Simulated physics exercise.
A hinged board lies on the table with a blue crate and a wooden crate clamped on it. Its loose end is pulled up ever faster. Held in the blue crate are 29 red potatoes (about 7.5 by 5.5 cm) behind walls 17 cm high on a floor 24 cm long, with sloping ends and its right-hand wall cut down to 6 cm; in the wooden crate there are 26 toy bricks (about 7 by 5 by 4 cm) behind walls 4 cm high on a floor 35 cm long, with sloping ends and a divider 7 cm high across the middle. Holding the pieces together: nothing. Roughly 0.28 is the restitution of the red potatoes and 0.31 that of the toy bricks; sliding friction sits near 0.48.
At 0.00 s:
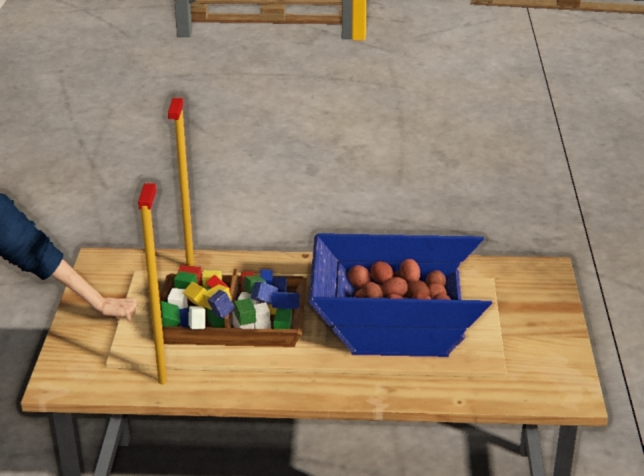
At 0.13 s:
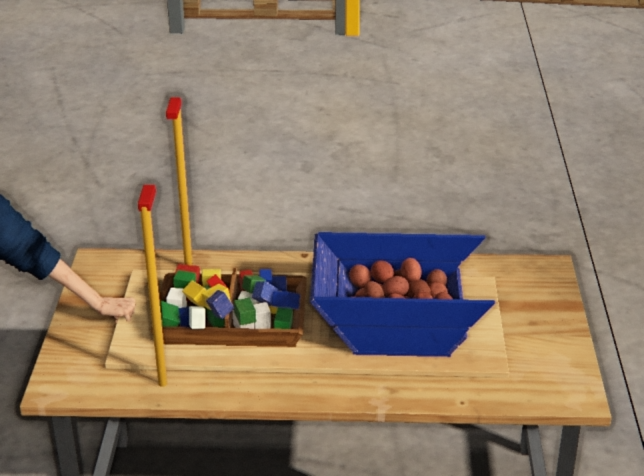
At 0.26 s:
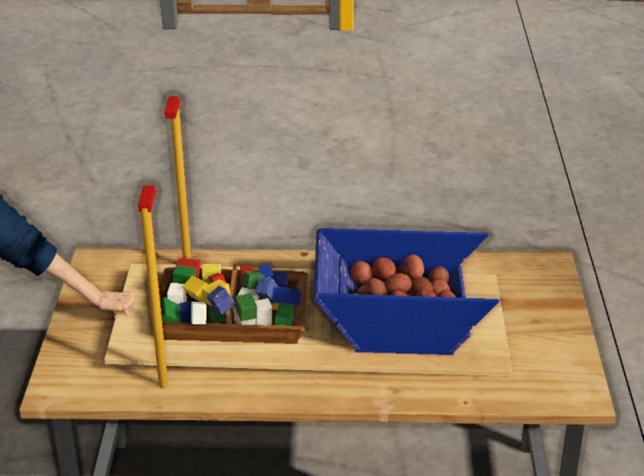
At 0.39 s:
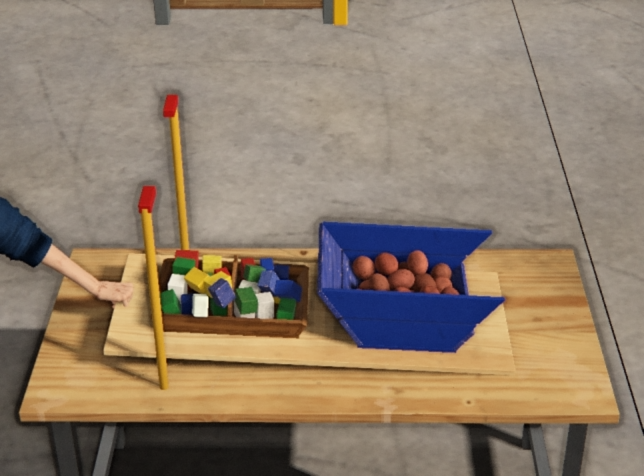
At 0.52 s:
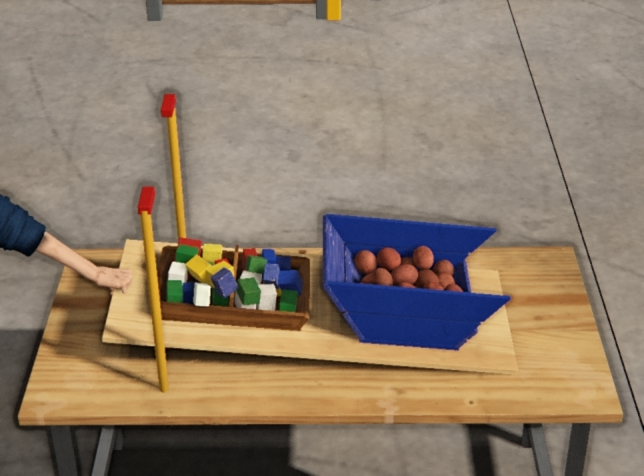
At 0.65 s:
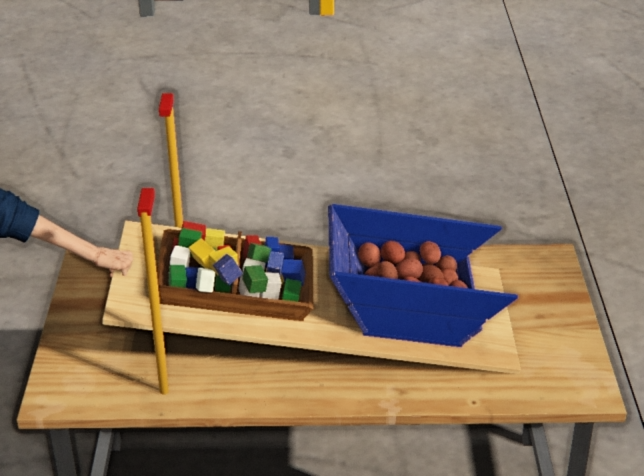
The video shows a hand at the left end of a board on a wooden table, holding a wooden crate of colourful bricks and a blue crate of reddish potatoes, as that end rises slowly, then faster, into a slight tilt.
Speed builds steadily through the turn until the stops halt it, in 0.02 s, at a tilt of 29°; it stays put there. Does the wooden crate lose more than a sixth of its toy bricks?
No.
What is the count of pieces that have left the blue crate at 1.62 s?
Blue crate: Roughly 0 out by then.
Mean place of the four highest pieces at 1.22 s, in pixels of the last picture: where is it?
Mean place: About (247, 166) in the last picture.
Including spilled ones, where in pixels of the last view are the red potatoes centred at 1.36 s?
Roughly at (444, 264).
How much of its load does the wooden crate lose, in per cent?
Somewhere close to 10 per cent, I reckon.
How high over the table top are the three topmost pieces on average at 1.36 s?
50 cm.
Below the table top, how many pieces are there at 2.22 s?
The total is close to 0.
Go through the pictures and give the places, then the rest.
In the first picture (we follow the rim corner now nearest the camera; the camera moves round a little), wooden crate at (298, 331); blue crate at (493, 302); tilt 0°; nothing out yet.
The second picture shows wooden crate at (298, 331); blue crate at (495, 302); tilt 0°.
The third picture shows wooden crate at (300, 328); blue crate at (500, 300); tilt 2°.
The fourth picture shows wooden crate at (303, 322); blue crate at (505, 299); tilt 3°.
The fifth picture shows wooden crate at (305, 315); blue crate at (511, 297); tilt 6°.
The sixth picture shows wooden crate at (309, 305); blue crate at (518, 296); tilt 10°; nothing out yet.
After 1.11 s, it hits the stops.
After 1.22 s, tilt 29°; 0 of 29 out of the blue crate and 0 of 26 out of the wooden crate.
After 1.36 s, tilt 29°; 0 of 29 out of the blue crate and 0 of 26 out of the wooden crate.
After 1.62 s, tilt 29°; 0 of 29 out of the blue crate and 2 of 26 out of the wooden crate.
Final count (at 2.22 s), 0 of 29 out of the blue crate and 2 of 26 out of the wooden crate. Asked share, 2 of 26, 8 per cent.
